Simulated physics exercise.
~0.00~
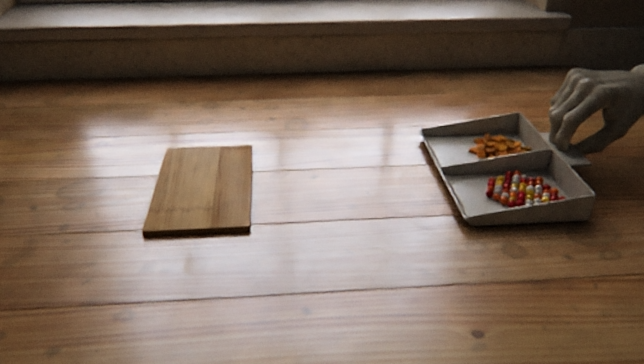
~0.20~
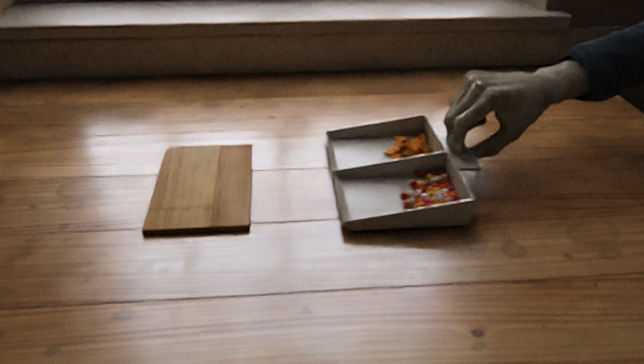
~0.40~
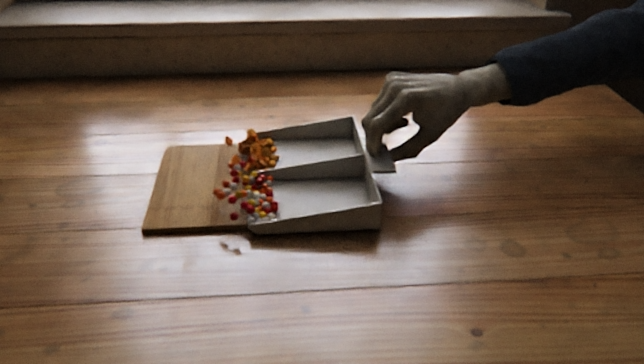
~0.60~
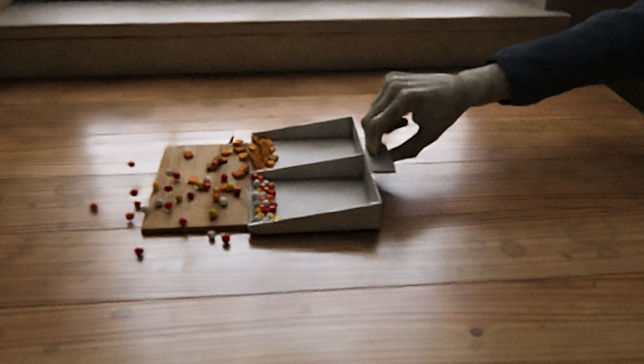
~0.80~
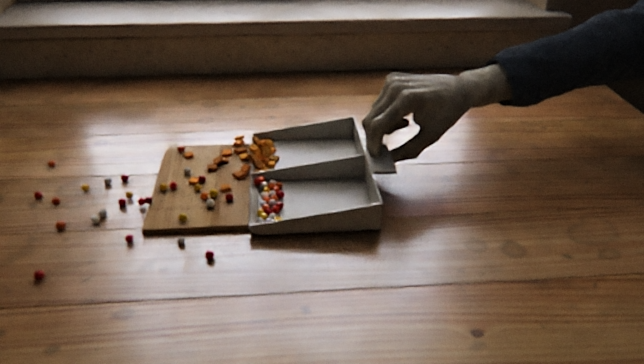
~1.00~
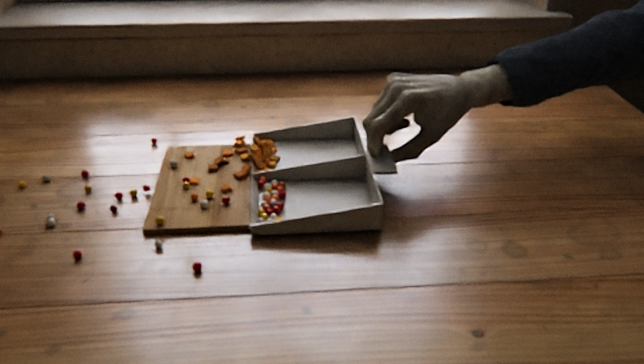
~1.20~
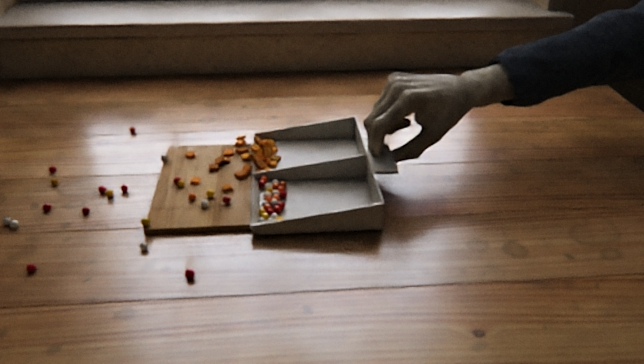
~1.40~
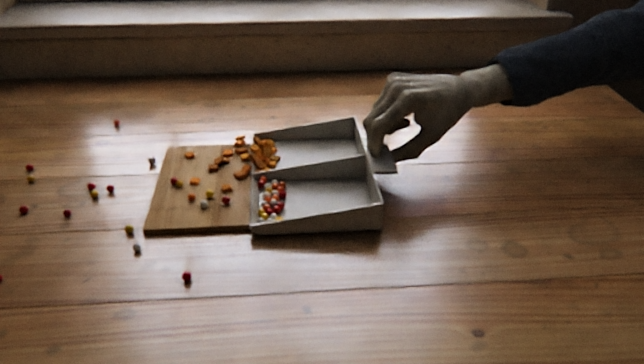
Colourful candies and orange bits spill forward as a hand slides a divided tray left into a board.
